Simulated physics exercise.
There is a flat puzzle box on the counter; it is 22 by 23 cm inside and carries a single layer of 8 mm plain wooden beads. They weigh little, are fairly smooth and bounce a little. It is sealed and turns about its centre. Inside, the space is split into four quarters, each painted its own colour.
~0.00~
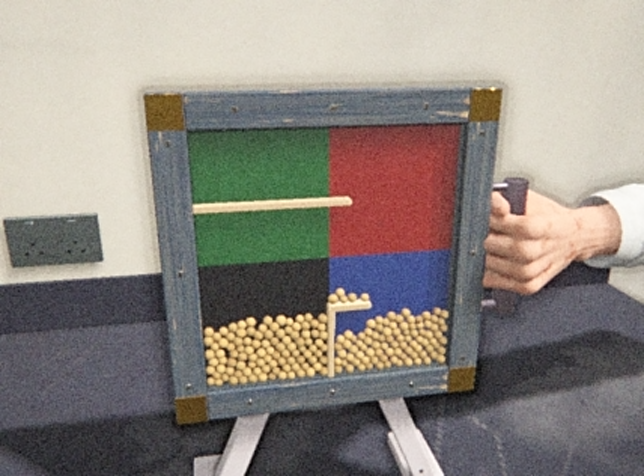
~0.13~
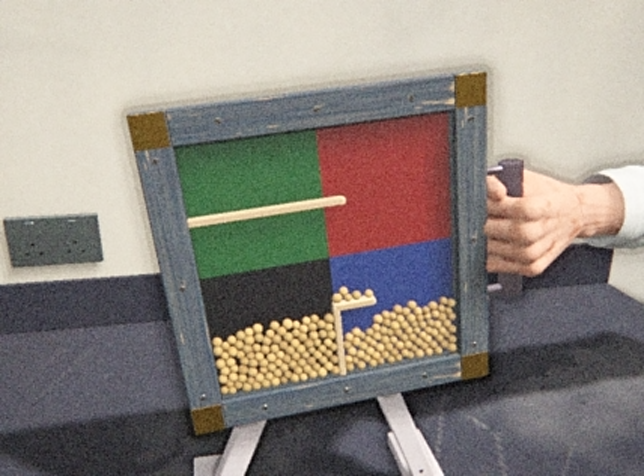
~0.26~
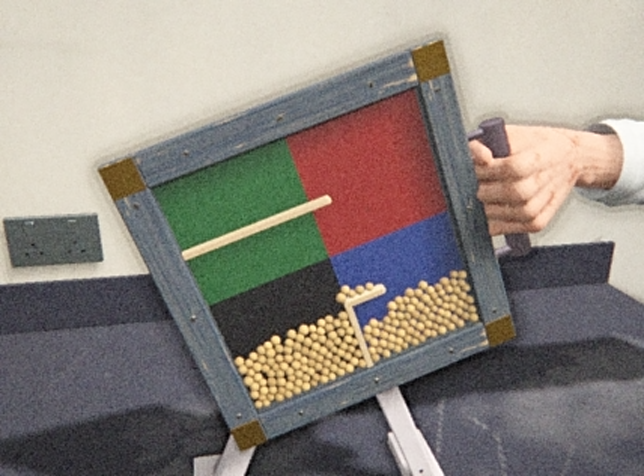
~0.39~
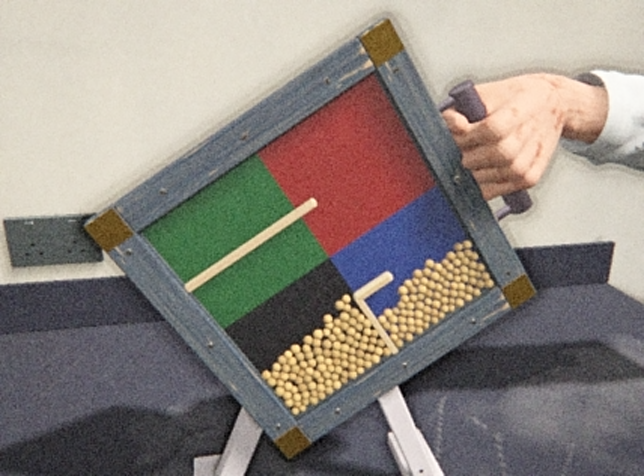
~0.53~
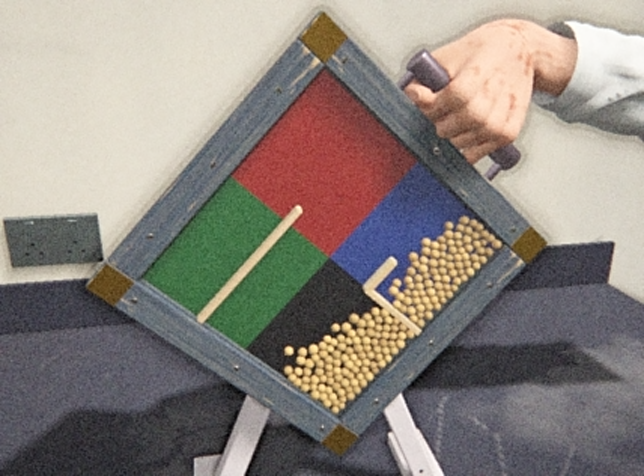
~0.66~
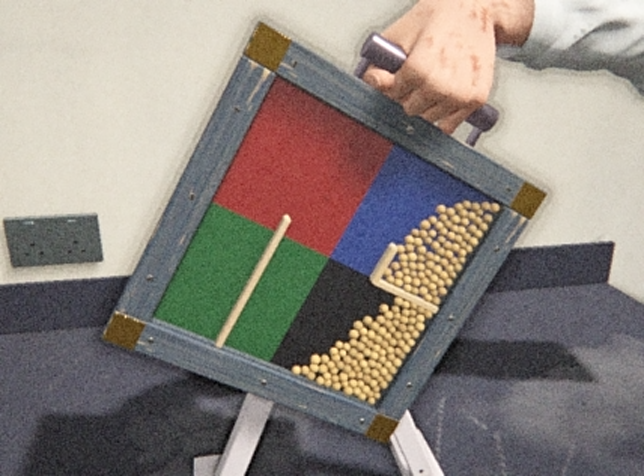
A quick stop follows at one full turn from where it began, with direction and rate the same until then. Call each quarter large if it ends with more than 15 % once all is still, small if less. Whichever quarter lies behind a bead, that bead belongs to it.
Blue quarter: Large; green quarter: Small; red quarter: Small; black quarter: Small.
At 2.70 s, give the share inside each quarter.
Blue quarter: 20; green quarter: 5; red quarter: 75; black quarter: 0.
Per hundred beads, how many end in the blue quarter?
Share ending there: Approx. 90 %.
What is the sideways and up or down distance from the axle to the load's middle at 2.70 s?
Roughly 4 cm to the right of the axle and 7 cm below it.
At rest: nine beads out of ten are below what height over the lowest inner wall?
Estimate: 10 cm or so.
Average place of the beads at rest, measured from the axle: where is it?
Offset from axle: Approx. 5 cm right, 6 cm below.
After 2.70 s it has turned 270°, the beads' middle is 4 cm right of and 7 cm below the axle; by quarter, blue 20 %, green 5 %, red 75 %.
After 3.65 s it has turned 360°, the beads' middle is 7 cm right of and 5 cm below the axle; by quarter, blue 85 %, red 10 %.
In the end, by 4.7 s, blue 90 %, green 0 %, red 5 %, black 10 %.
